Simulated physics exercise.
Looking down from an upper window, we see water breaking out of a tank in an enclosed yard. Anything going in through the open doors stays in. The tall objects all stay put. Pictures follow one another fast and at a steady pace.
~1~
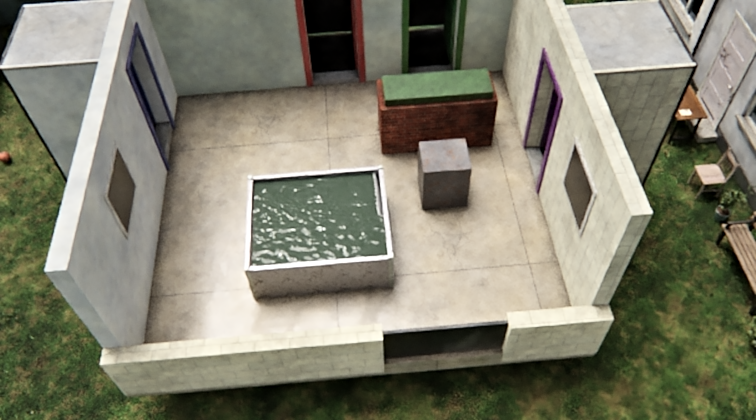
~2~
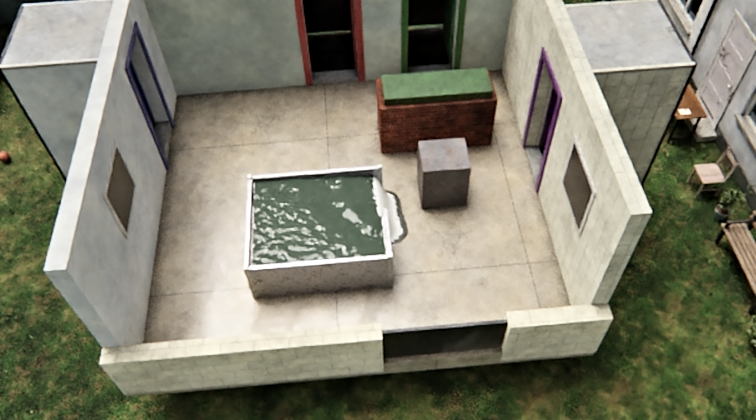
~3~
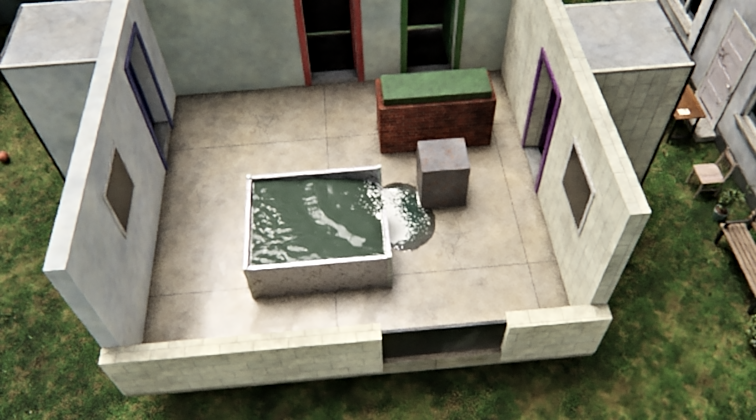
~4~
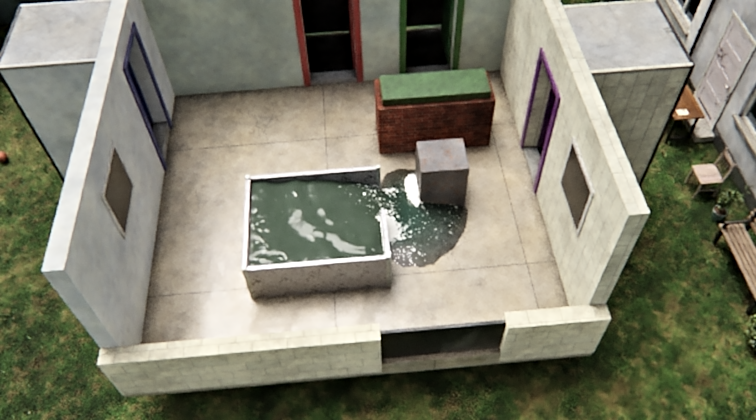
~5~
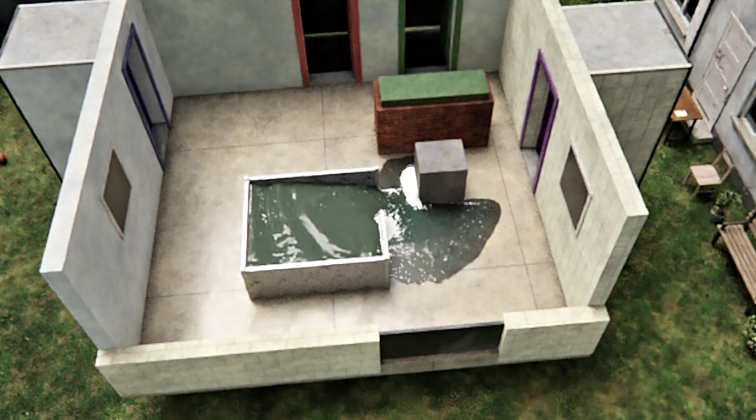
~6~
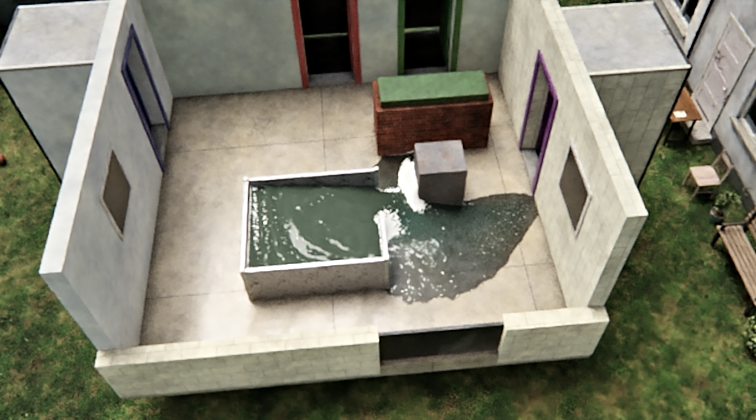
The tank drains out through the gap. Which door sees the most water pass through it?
The purple door sees the most.
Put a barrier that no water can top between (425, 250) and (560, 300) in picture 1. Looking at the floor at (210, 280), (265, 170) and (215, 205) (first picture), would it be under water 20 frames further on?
First spot unreached, second soaked, third soaked.
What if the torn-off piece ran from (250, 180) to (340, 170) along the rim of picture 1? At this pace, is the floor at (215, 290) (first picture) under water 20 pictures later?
Looks like it'd be unwetted there.
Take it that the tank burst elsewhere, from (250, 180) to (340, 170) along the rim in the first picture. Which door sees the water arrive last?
The purple door.
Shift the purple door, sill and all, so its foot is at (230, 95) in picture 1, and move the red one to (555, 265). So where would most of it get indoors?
I'd say the biggest share comes in at the red-painted one.
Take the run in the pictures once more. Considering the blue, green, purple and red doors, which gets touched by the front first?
That's the purple one, I reckon.
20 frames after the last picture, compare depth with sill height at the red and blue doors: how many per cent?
Close to 10 per cent for the first one and close to 30 per cent for the second.
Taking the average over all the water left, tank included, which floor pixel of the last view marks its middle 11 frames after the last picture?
The balance point is around (374, 238).
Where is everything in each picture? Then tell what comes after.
The first frame shows the open tank at (318, 219) is whole and still.
In the second frame, the front is at (391, 195), out from the gap at (381, 210).
In the third frame, the front is at (429, 230), out from the gap at (380, 211).
In the fourth frame, the front is at (460, 207), out from the gap at (379, 212).
In the fifth frame, water pours out at (378, 213) and has run to (495, 208).
In the sixth frame, water pours out at (378, 213) and has run to (530, 203).
A moment on, water covers 20 % of the floor; blue door not reached, purple door wet at the sill, nothing in, green door not reached, red door not reached.
Next, water covers 40 % of the floor; blue door not reached, purple door a trickle in, green door not reached, red door not reached.
Then, water covers 65 % of the floor; blue door wet at the sill, nothing in, purple door some in, green door not reached, red door not reached.
Later, water covers 80 % of the floor; blue door wet at the sill, nothing in, purple door a lot in, green door wet at the sill, nothing in, red door wet at the sill, nothing in.
In the end, water covers 95 % of the floor; blue door wet at the sill, nothing in, purple door a lot in, green door wet at the sill, nothing in, red door wet at the sill, nothing in; the purple door has let in the most.
